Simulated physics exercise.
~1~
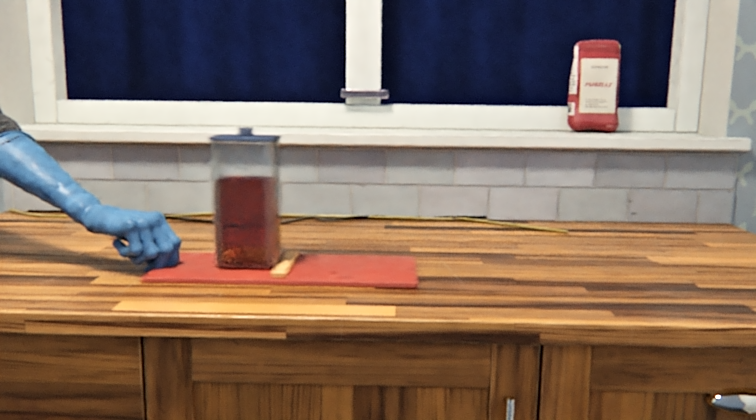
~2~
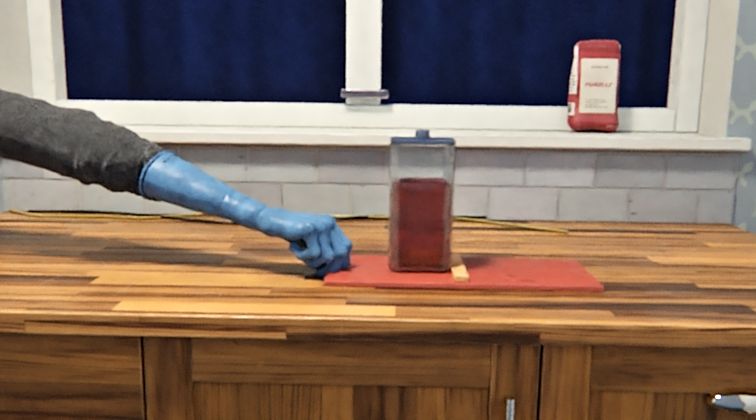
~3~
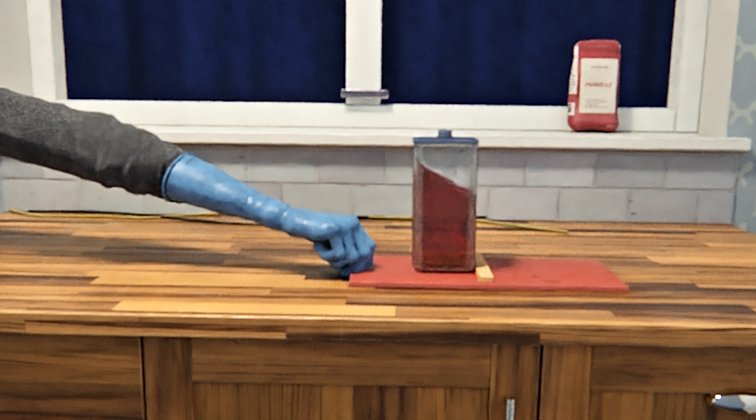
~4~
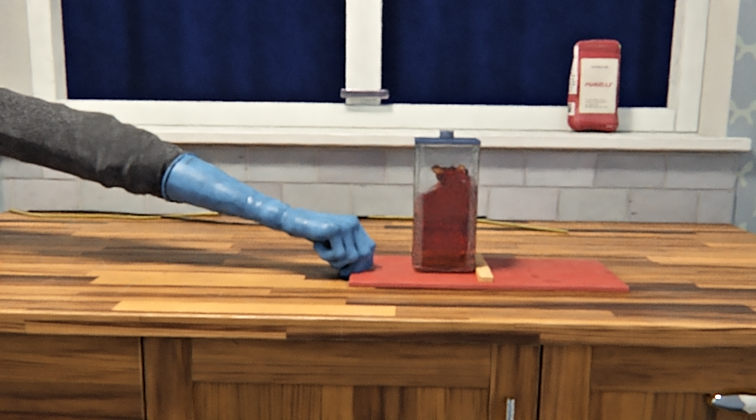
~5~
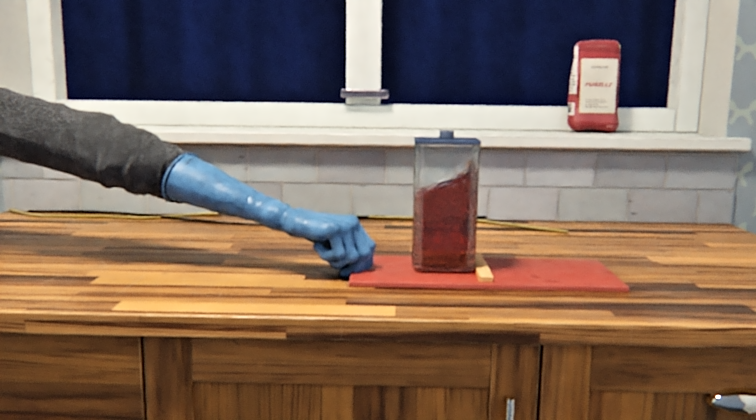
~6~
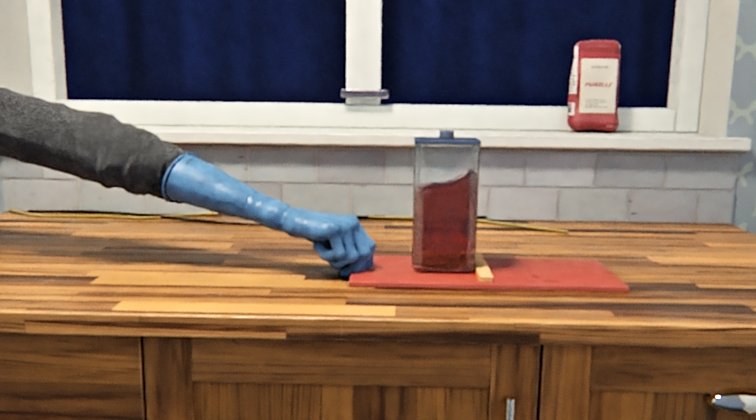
The video shows a blue-gloved hand sliding a red board to the right across a wooden worktop, carrying a square bottle of dark red liquid against a small batten. The board stops, the liquid surges up one side and sloshes about, and the bottle remains upright.
